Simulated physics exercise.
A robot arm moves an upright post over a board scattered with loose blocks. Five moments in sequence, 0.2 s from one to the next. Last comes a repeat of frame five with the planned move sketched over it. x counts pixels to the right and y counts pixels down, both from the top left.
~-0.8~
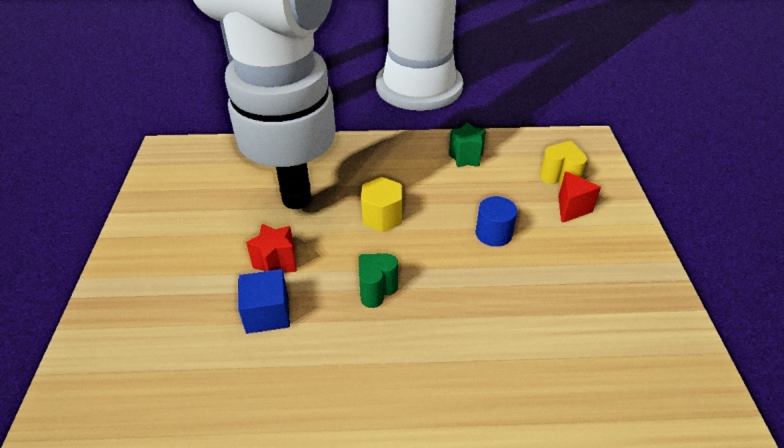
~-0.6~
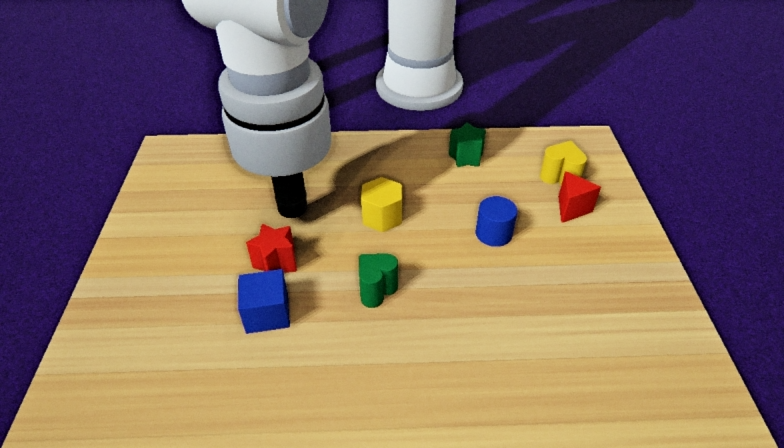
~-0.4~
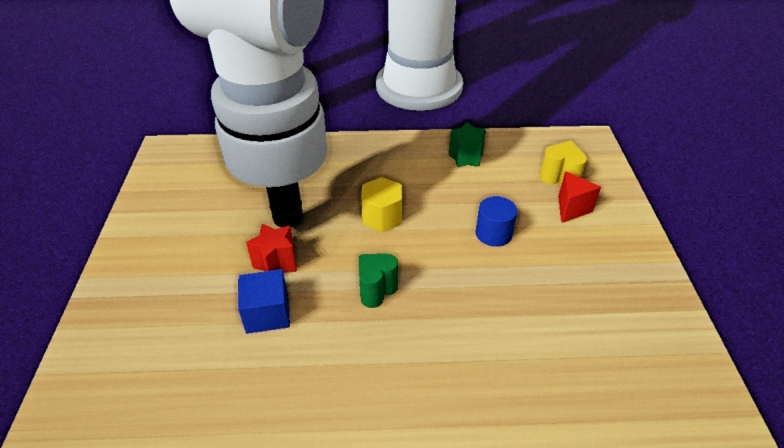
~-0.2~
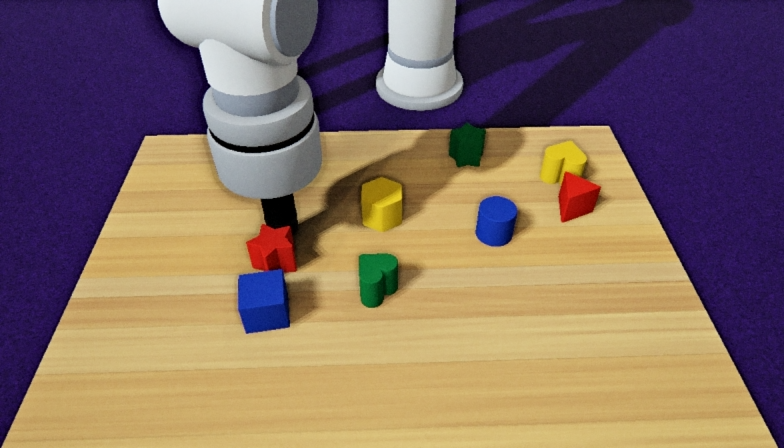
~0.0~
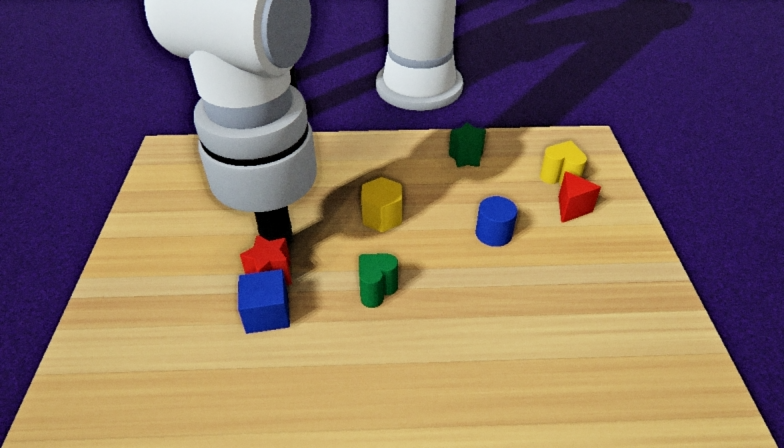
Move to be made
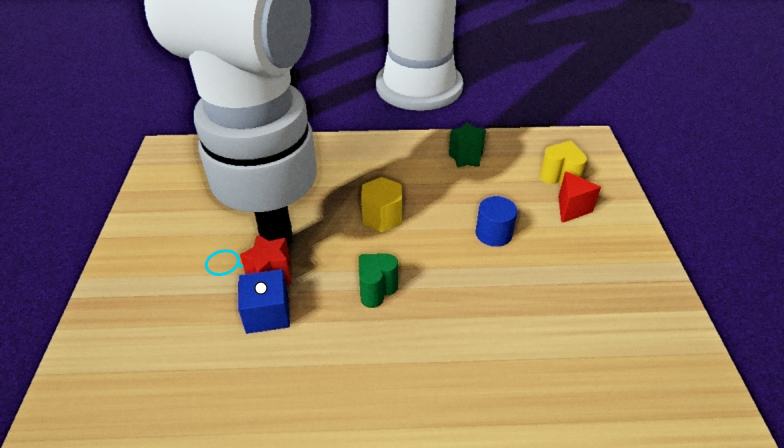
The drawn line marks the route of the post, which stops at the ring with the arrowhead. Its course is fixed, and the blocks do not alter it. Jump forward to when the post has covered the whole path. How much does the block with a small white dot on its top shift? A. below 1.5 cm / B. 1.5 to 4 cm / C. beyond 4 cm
A: Below 1.5 cm.
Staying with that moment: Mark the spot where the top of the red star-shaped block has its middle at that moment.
Its top centre is at about (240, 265).
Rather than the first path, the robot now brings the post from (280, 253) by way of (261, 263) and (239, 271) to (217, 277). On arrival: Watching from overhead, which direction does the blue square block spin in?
It swings round anticlockwise.
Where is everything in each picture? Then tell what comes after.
In the first picture, tip of the post at (297, 201), middles of tops, blue square block at (261, 288), red star-shaped block at (271, 238).
In the second picture, post at (293, 209), nothing pushed.
In the third picture, post at (288, 219), nothing pushed.
In the fourth picture, post at (283, 229), nothing pushed.
In the fifth picture, post at (278, 241), blue square block at (261, 288), red star-shaped block at (265, 251).
The line goes from (280, 253) via (262, 263) and (242, 266), ending at (222, 262); the dot is on the blue square block.
On the path given first. Halfway along, post at (248, 254); blue square block at (256, 297), turned 25° anticlockwise; red star-shaped block at (243, 265), turned 15° anticlockwise.
At the end, post at (219, 251); blue square block at (256, 297), turned 25° anticlockwise; red star-shaped block at (240, 265), turned 25° anticlockwise.
